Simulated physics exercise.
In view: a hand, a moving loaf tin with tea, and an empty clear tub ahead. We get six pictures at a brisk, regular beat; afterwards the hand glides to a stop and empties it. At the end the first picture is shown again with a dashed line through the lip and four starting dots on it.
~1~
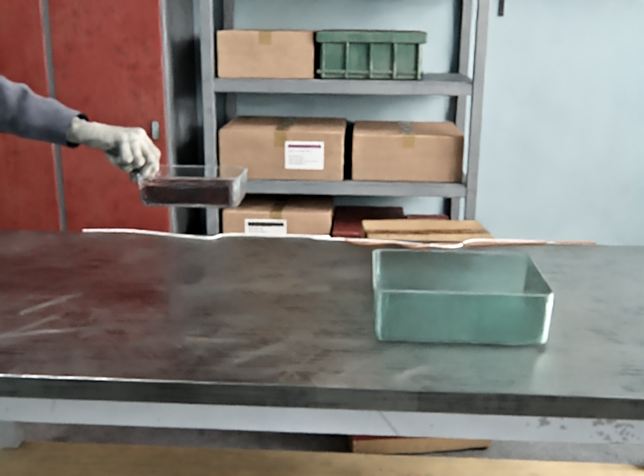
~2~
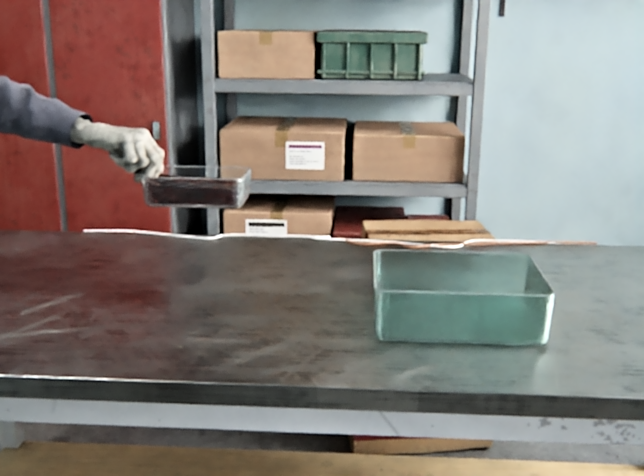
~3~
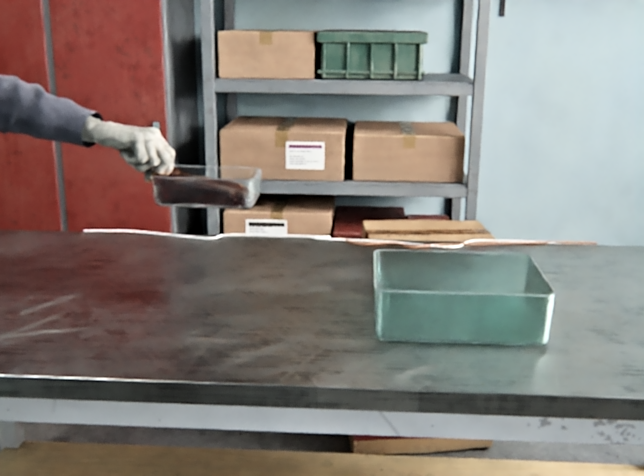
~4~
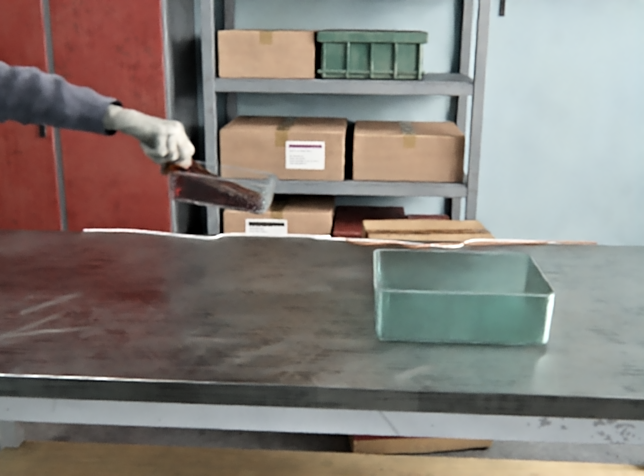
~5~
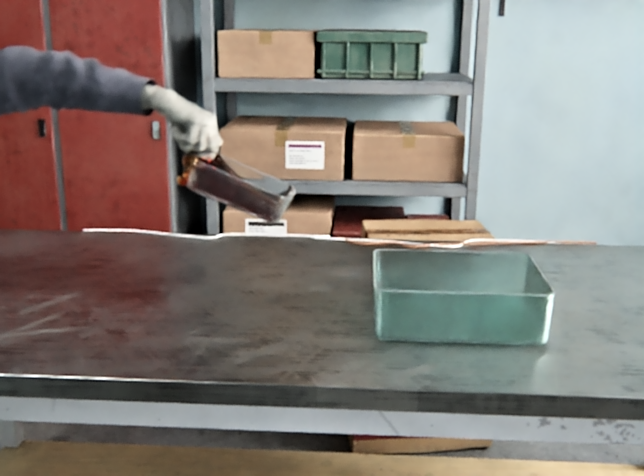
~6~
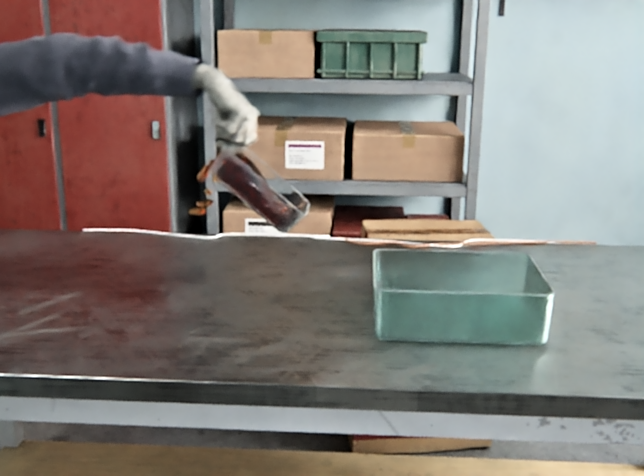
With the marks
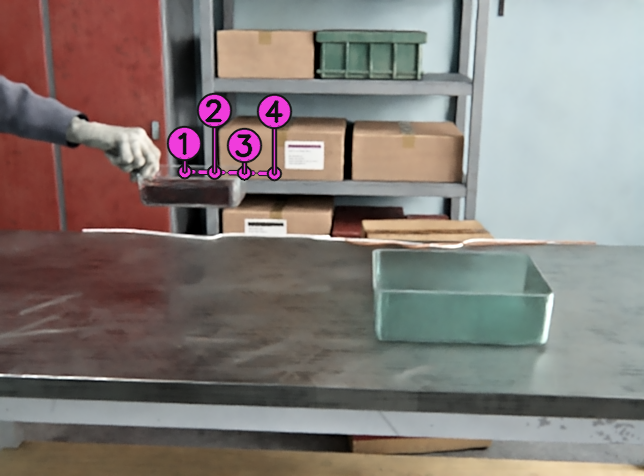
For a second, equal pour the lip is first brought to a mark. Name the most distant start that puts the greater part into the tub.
Dot 4.
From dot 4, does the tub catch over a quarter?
Yes, it does.
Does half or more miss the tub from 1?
Yes, that goes wrong.
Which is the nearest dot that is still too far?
It is 3.
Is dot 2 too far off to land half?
Yes, that goes wrong.
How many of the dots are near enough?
One.
On the marked copy, 1 at (184, 171); 2 at (214, 172); 3 at (244, 173); 4 at (274, 173).
Choosing 1, about 0 % lands in the tub, 99 % falls short.
Choosing 2, about 11 % lands in the tub, 86 % falls short and 3 % goes beside or beyond.
Choosing 3, about 32 % lands in the tub, 61 % falls short and 7 % goes beside or beyond.
Choosing 4, about 64 % lands in the tub, 28 % falls short and 8 % goes beside or beyond.
